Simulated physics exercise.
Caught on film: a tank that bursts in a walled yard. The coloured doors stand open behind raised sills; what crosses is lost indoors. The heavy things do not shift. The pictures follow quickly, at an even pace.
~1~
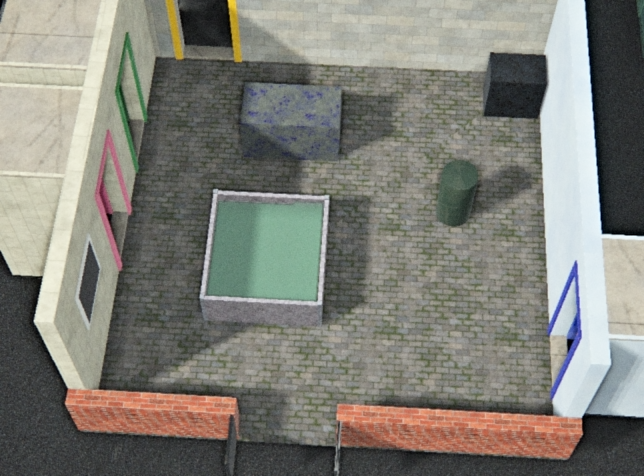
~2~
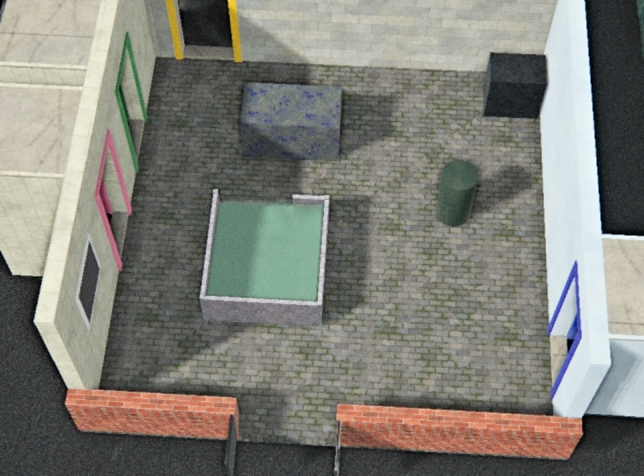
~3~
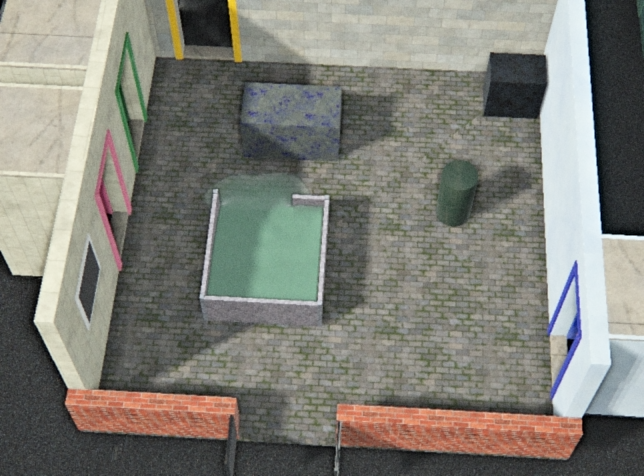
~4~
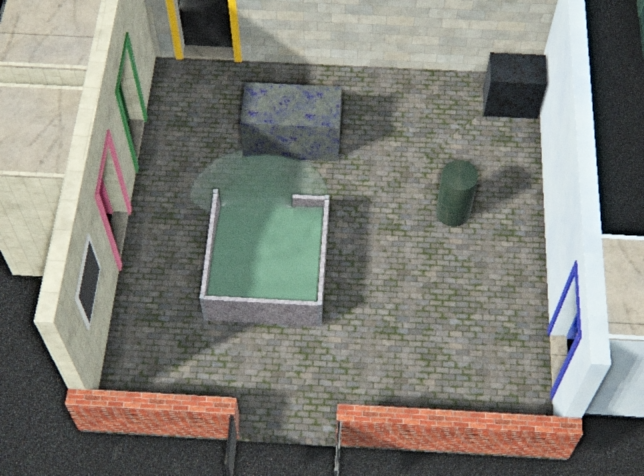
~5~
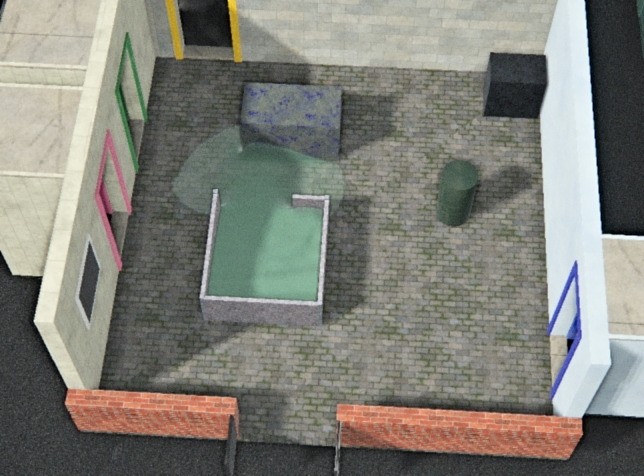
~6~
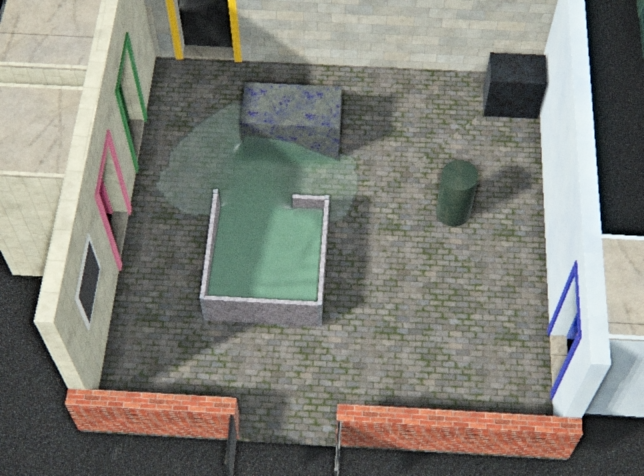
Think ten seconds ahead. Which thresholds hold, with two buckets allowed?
In the end: The green door floods; the pink door holds within the limit; the blue door holds within the limit; the yellow door floods.
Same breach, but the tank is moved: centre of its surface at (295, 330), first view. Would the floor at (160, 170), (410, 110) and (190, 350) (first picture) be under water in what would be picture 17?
As listed: Under water, awash, not flooded.
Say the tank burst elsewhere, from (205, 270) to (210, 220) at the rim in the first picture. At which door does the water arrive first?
I say the one in pink.
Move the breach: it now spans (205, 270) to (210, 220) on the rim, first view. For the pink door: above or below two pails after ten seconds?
The pink one takes more.
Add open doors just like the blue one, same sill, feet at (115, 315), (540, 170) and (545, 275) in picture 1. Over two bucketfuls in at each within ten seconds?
As listed: Lets less in, floods, takes less.
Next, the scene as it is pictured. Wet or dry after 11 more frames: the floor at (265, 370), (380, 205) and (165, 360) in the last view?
One after the other: Not flooded, flooded, free of water.
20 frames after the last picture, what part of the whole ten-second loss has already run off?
I make it 65 per cent.
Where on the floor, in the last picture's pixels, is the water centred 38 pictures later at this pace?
Close to (325, 193).
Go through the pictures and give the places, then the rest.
Still water in the tank at (266, 249), in the first picture.
Water pours out on the tank's far side and has run to a hidden place, in the second picture.
Water pours out on the tank's far side and has run to (291, 180), in the third picture.
Water pours out on the tank's far side and has run to (304, 162), in the fourth picture.
The front is at (231, 132), out from the gap on the tank's far side, in the fifth picture.
The front is at (230, 111), out from the gap on the tank's far side, in the sixth picture.
A moment on, water covers 20 % of the floor; the green door wet at the sill, nothing in, the pink door not reached, the blue door not reached, the yellow door wet at the sill, nothing in.
Next, water covers 35 % of the floor; the green door over two buckets in, the pink door not reached, the blue door not reached, the yellow door over two buckets in.
Then, water covers 50 % of the floor; the green door far over two buckets in, the pink door wet at the sill, nothing in, the blue door not reached, the yellow door over two buckets in.
Later, water covers 70 % of the floor; the green door far over two buckets in, the pink door wet at the sill, nothing in, the blue door under two buckets in, the yellow door far over two buckets in.
In the end, water covers 95 % of the floor; the green door far over two buckets in, the pink door wet at the sill, nothing in, the blue door under two buckets in, the yellow door far over two buckets in.
